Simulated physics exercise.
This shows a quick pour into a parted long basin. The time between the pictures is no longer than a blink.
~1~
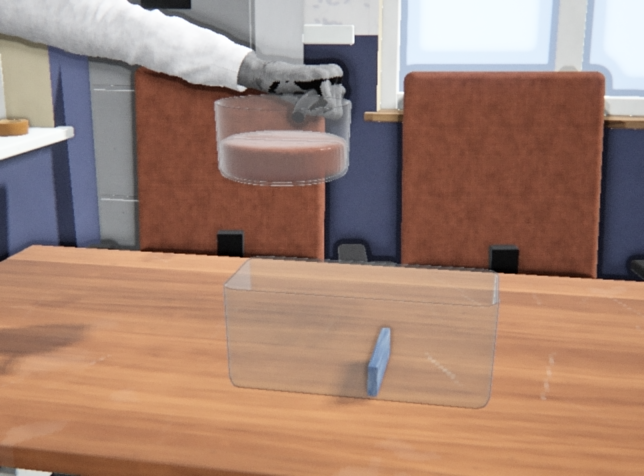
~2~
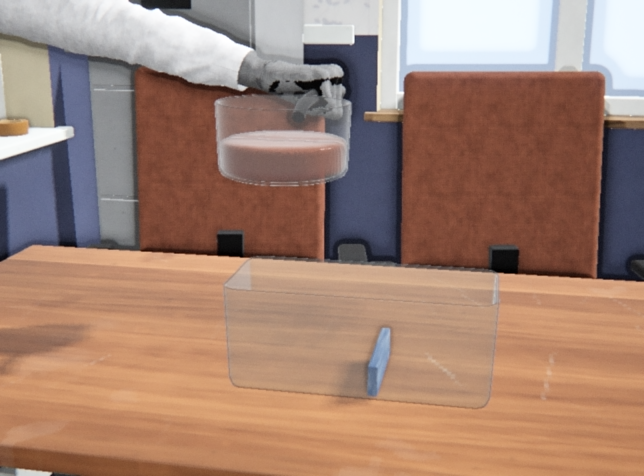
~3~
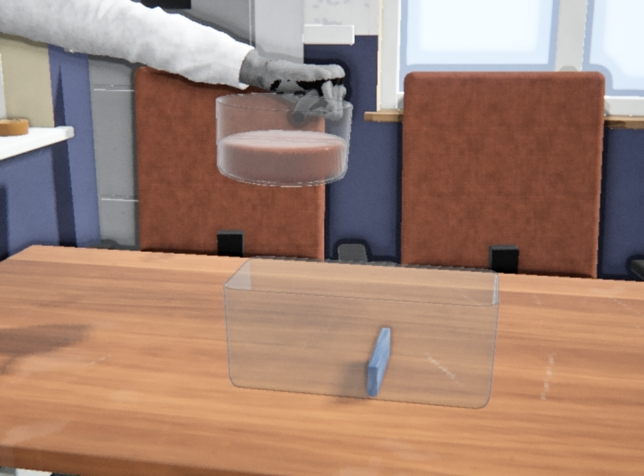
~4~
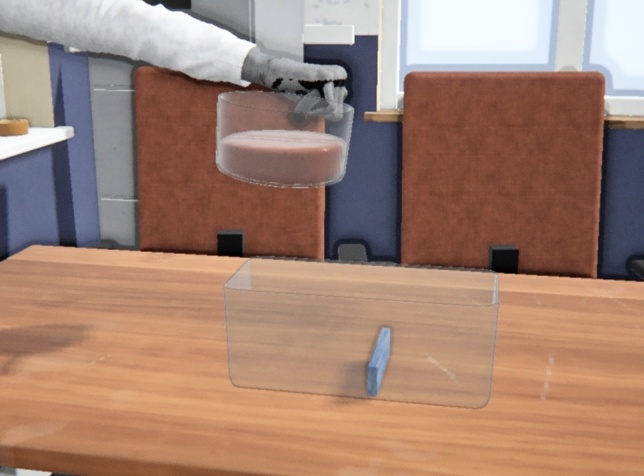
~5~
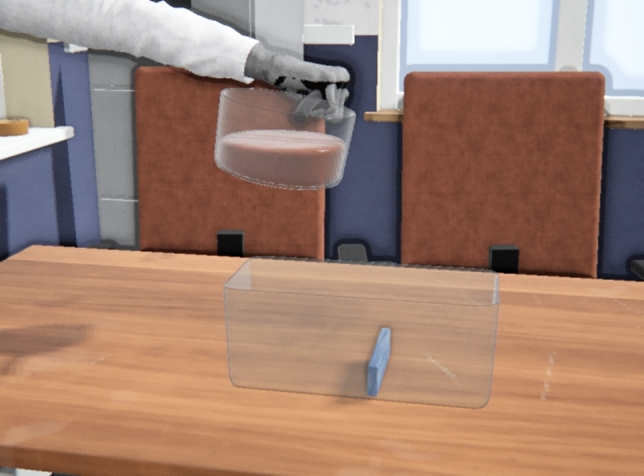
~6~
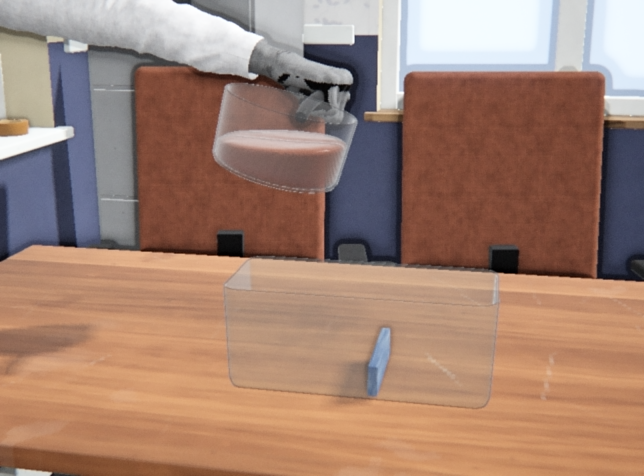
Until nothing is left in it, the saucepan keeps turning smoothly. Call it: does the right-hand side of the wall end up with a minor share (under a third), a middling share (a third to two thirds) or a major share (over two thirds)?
The right side gets a middling share.
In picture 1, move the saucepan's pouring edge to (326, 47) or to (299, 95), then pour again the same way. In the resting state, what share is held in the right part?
Close to 40 % for the first start and close to 5 % for the second.
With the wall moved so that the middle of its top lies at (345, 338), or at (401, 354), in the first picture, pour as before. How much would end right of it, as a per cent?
95 per cent first, then 30 per cent.
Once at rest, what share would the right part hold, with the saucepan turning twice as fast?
I'd estimate some 35 percent.
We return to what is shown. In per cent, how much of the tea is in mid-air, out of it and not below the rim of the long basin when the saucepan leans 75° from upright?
That comes to near 35 percent.
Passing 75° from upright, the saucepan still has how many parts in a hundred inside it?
65 %.
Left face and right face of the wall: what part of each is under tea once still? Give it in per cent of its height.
Near 40 on the left, 60 on the right.
A moment on, the saucepan is tipped on its side and 64 per cent is still to pour, 1 is left of the wall and 2 right of it.
Next, the saucepan is tipped right over and 11 per cent is still to pour, 20 is left of the wall and 53 right of it.
Then the saucepan is tipped right over and 0 per cent is still to pour, 45 is left of the wall and 53 right of it.
Later the saucepan is tipped right over and 0 per cent is still to pour, 45 is left of the wall and 54 right of it.
At rest 45 per cent lies left of the wall, 54 right of it and 1 outside.
